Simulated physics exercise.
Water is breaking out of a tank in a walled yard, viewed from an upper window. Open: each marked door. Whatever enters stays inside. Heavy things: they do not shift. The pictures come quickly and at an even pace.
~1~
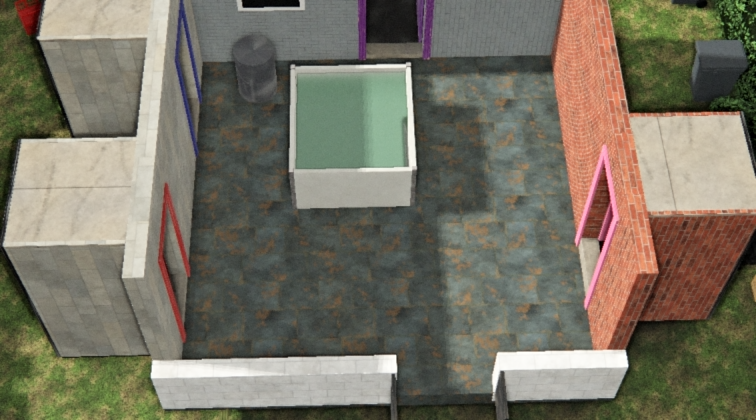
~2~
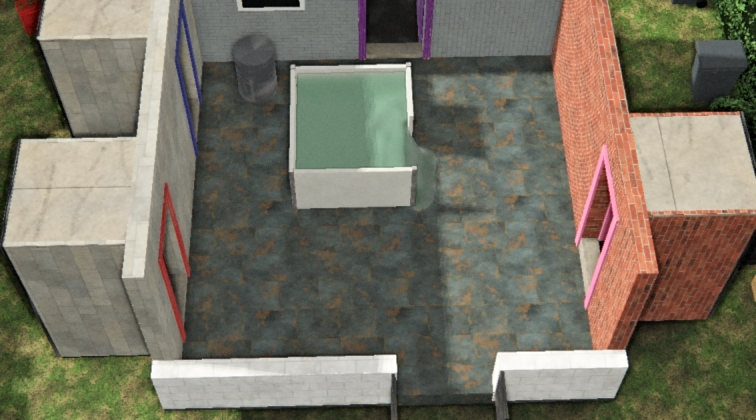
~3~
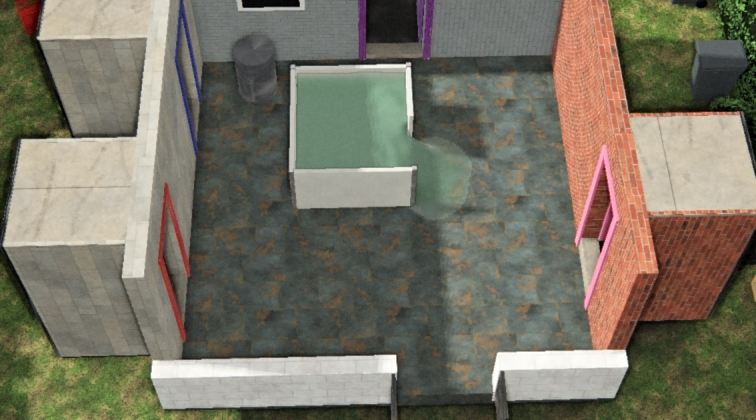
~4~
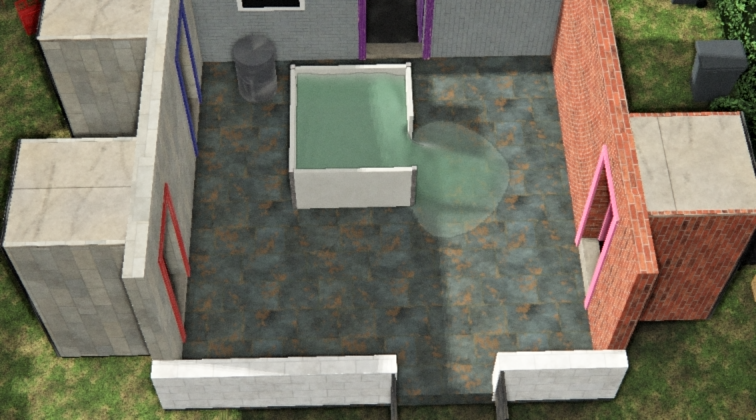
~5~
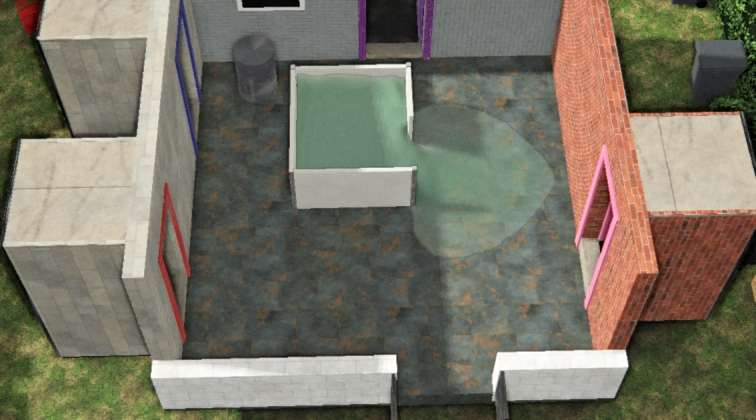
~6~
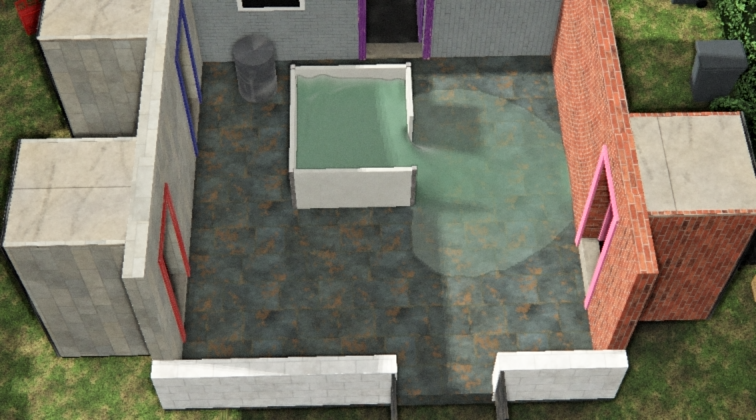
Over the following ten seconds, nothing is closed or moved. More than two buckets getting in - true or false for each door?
Pink door: False; purple door: False; blue door: False; red door: False.
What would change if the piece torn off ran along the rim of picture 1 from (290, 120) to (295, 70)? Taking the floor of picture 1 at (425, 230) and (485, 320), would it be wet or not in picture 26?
Still dry and Still dry.
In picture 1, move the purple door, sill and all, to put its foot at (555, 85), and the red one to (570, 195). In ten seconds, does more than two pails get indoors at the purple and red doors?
Purple door: Exceeds the limit. Red door: Exceeds the limit.
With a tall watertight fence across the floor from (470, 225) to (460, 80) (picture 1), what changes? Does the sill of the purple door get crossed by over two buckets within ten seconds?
Note - purple door crosses the line.
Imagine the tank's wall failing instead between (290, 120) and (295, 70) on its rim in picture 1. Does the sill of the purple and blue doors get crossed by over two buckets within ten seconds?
First purple misses the mark, then blue beats the mark.
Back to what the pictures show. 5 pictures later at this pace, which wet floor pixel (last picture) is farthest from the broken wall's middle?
The front's farthest point is close to (582, 337).
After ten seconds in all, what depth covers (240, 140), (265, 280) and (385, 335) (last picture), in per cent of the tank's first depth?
In order: 14, 10, 4 %.
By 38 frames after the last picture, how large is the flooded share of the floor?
Estimated share: About 95 %.
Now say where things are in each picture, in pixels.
The first frame shows still water in the open tank at (352, 120).
In the second frame, the front is at (424, 150), out from the gap at (409, 166).
In the third frame, water pours out at (409, 167) and has run to (465, 159).
In the fourth frame, the front is at (501, 162), out from the gap at (409, 169).
In the fifth frame, water pours out at (409, 168) and has run to (548, 184).
In the sixth frame, the front is at (573, 214), out from the gap at (409, 168).
A moment on, water covers 30 % of the floor; the pink door wet at the sill, nothing in, the purple door not reached, the blue door not reached, the red door not reached.
Next, water covers 35 % of the floor; the pink door under two buckets in, the purple door wet at the sill, nothing in, the blue door not reached, the red door not reached.
Then, water covers 60 % of the floor; the pink door under two buckets in, the purple door wet at the sill, nothing in, the blue door not reached, the red door not reached.
Later, water covers 95 % of the floor; the pink door under two buckets in, the purple door wet at the sill, nothing in, the blue door wet at the sill, nothing in, the red door wet at the sill, nothing in.
In the end, water covers 95 % of the floor; the pink door under two buckets in, the purple door wet at the sill, nothing in, the blue door wet at the sill, nothing in, the red door under two buckets in.
